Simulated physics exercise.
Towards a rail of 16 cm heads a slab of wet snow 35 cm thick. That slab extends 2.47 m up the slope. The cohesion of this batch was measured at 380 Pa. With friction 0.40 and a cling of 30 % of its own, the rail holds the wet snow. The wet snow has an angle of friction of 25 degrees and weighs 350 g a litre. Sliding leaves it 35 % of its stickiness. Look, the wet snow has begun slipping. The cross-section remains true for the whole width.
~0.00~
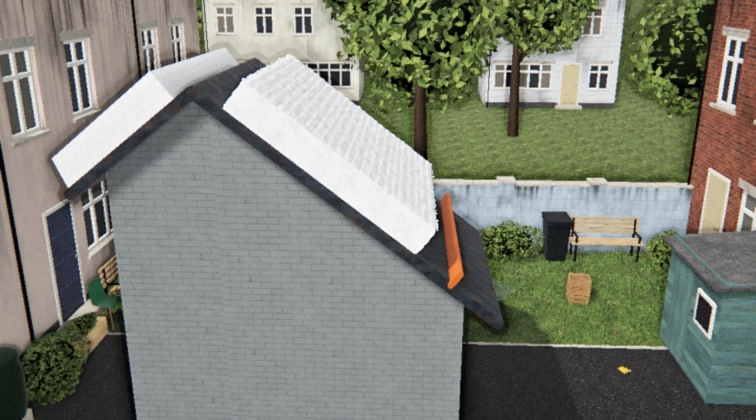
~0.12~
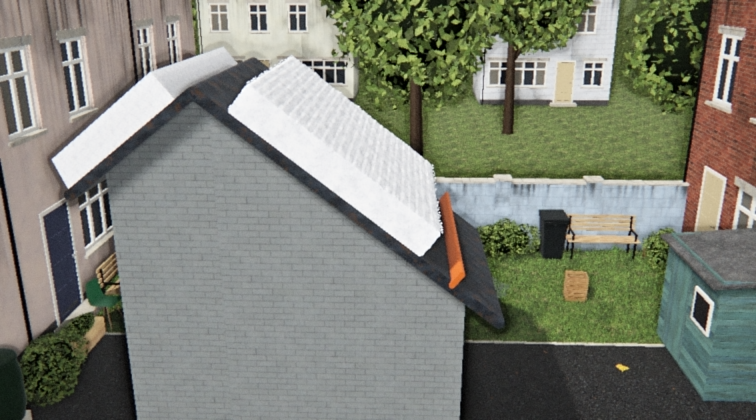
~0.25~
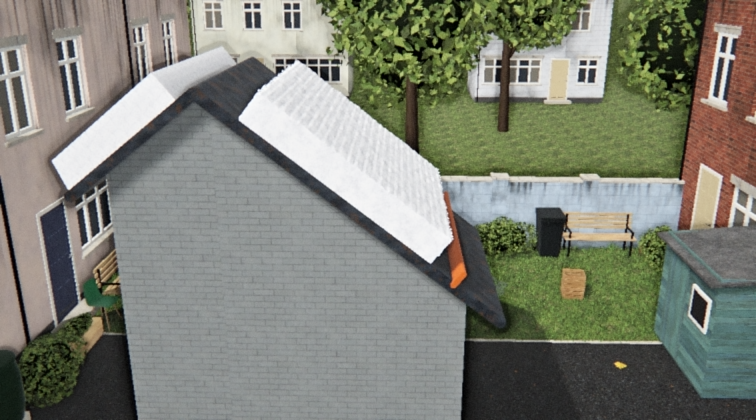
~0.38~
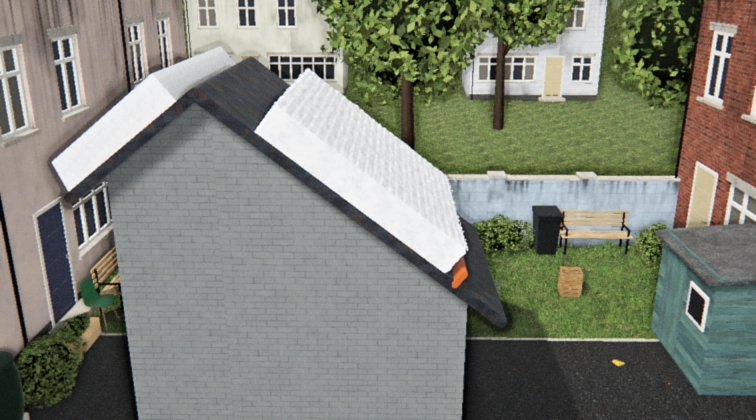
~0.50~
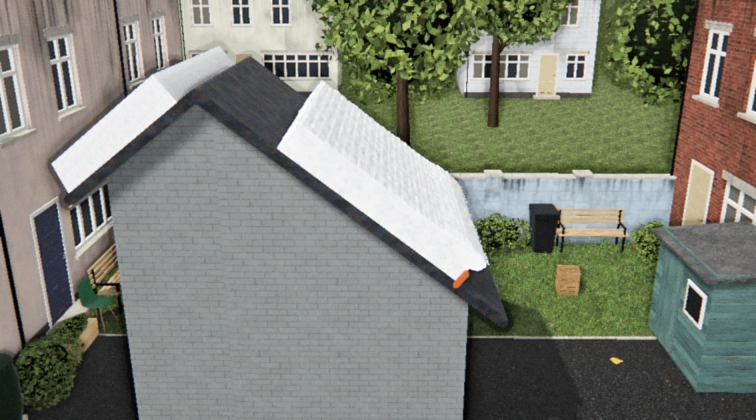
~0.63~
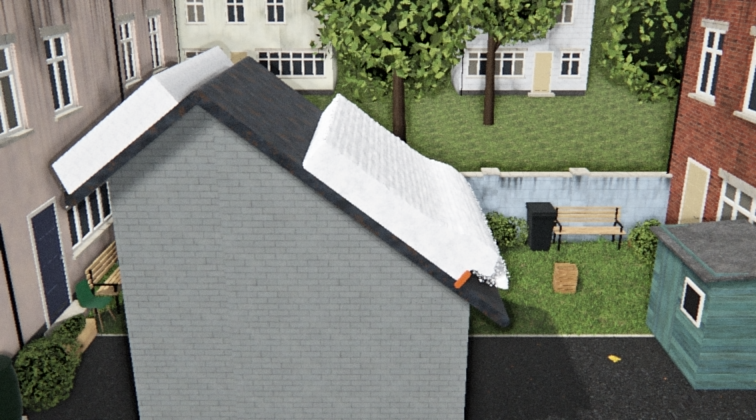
A thick white snow slab slides down the dark roof and crumples over the orange rail.
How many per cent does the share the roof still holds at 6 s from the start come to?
It comes to roughly 16 per cent.
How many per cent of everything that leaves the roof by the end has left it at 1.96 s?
It comes to about 90 percent.
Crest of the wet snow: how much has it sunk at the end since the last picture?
Roughly 1.1 m.
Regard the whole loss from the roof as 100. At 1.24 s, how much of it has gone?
Around 60 out of 100.
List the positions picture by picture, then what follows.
In the first frame, leading edge of the wet snow at (435, 233).
In the second frame, leading edge of the wet snow at (440, 236), its middle shifted 4.4 cm.
In the third frame, leading edge of the wet snow at (450, 243), its middle shifted 16 cm.
In the fourth frame, leading edge of the wet snow at (465, 253), its middle shifted 35 cm, 1 % of it past the rail, in one piece.
In the fifth frame, leading edge of the wet snow at (486, 263), its middle shifted 59 cm, 9 % of it past the rail, cracking.
In the sixth frame, leading edge of the wet snow at (508, 285), its middle shifted 86 cm, 19 % of it past the rail, cracking.
After 1.24 s, 50 % of the snow is on the roof.
After 1.96 s, 23 % of the snow is on the roof.
After 2.68 s, 19 % of the snow is on the roof.
After 3.40 s, 17 % of the snow is on the roof.
After 6.00 s, at the end, 16 % of the snow is on the roof.
